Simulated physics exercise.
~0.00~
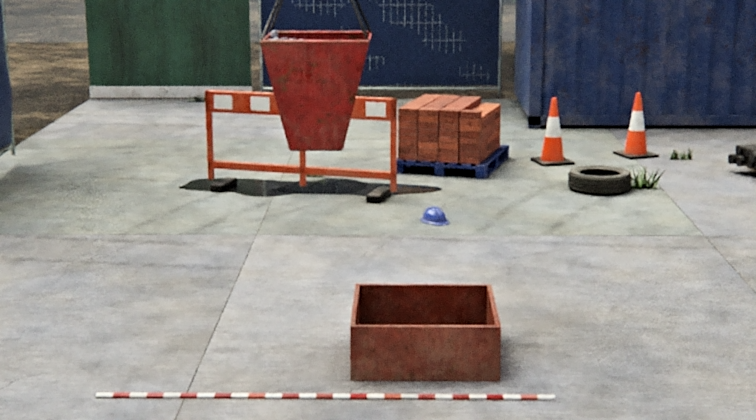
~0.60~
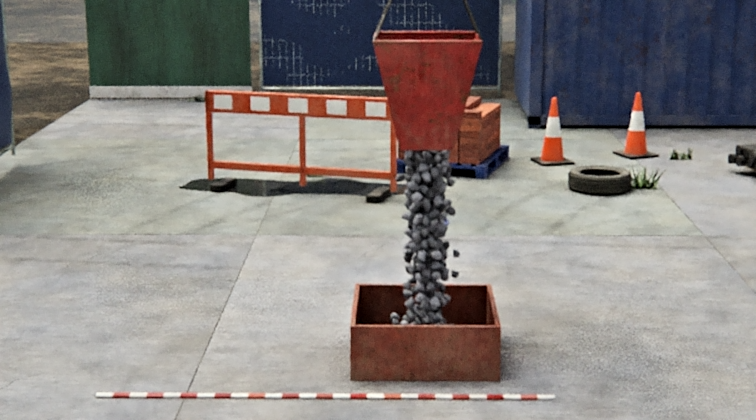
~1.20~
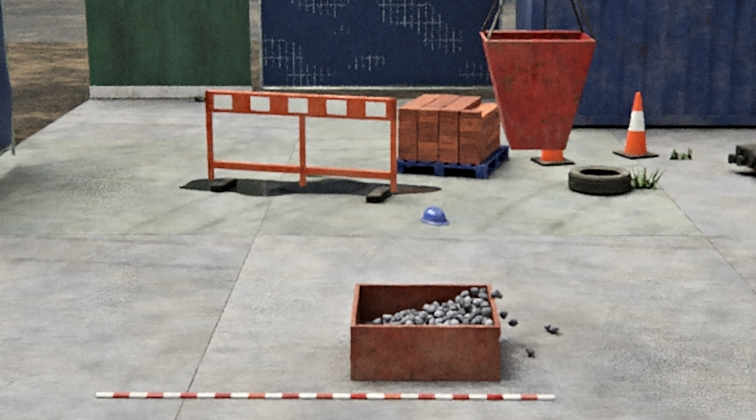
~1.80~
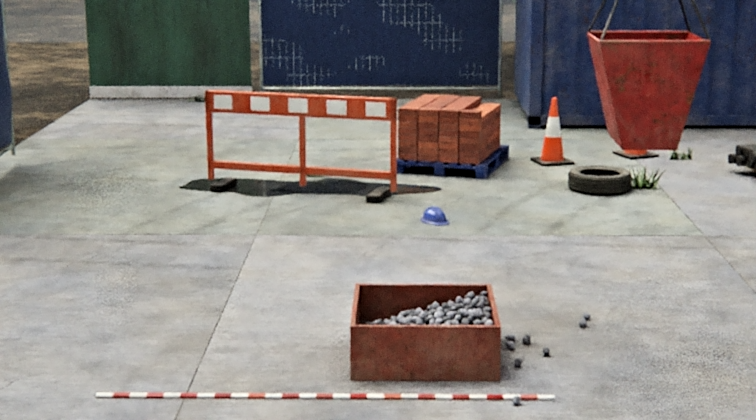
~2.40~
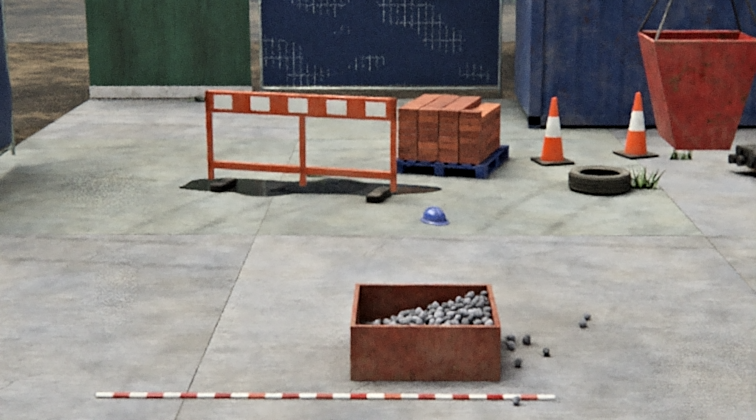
A red skip moving right drops grey stones into a bin, a few landing beside it.
